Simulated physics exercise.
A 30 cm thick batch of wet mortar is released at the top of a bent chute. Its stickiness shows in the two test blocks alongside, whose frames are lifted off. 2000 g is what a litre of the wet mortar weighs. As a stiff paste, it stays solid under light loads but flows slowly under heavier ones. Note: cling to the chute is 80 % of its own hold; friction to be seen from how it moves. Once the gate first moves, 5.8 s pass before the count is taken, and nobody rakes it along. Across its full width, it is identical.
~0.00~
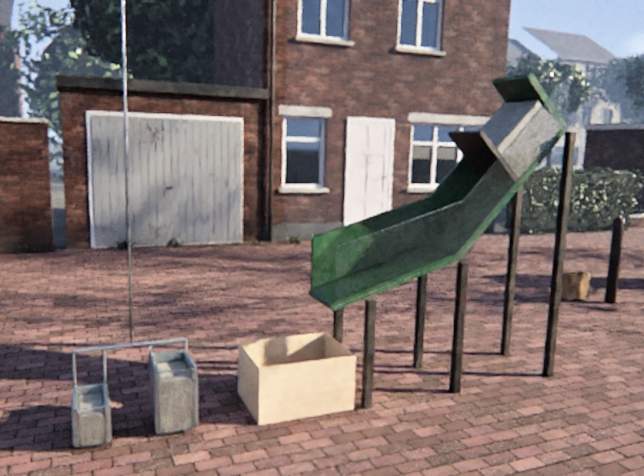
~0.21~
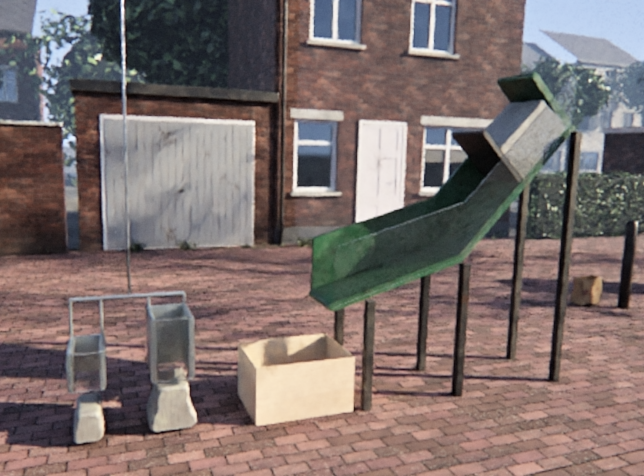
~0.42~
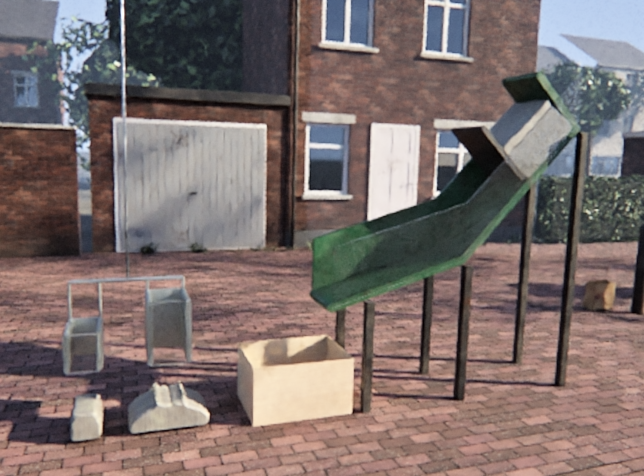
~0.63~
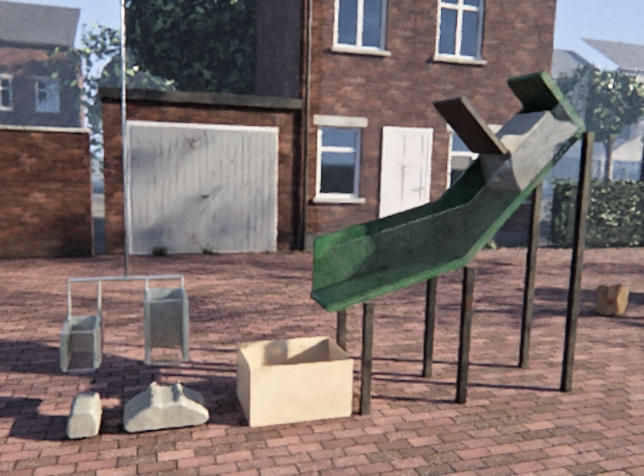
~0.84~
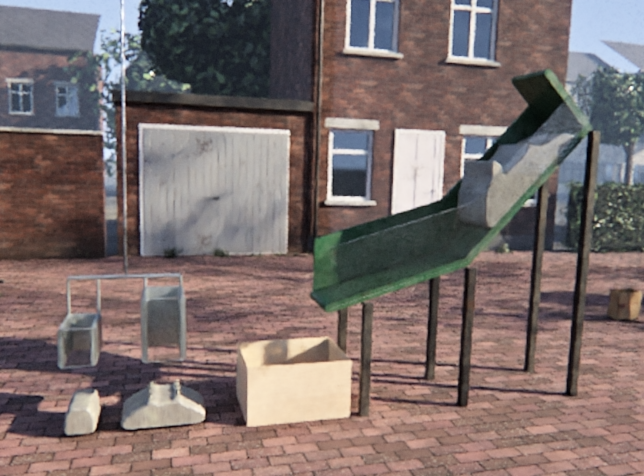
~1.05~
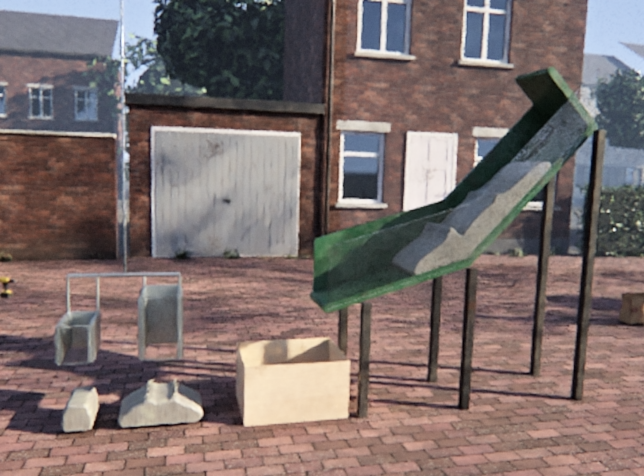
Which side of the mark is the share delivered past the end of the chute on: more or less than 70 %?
It is more.
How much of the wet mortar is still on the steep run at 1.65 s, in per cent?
Some 0 in a hundred.
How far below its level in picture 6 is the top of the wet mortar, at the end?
Measured change: Some 74.5 cm.
After 1.65 s, none is on the steep run, 75 % on the flatter one and 25 % past the end.
After 2.34 s, none is on the steep run, 21 % on the flatter one and 79 % past the end.
After 3.04 s, none is on the steep run, 20 % on the flatter one and 80 % past the end.
After 3.74 s, none is on the steep run, 20 % on the flatter one and 80 % past the end.
After 6.14 s, at the end, none is on the steep run, 20 % on the flatter one and 80 % past the end.
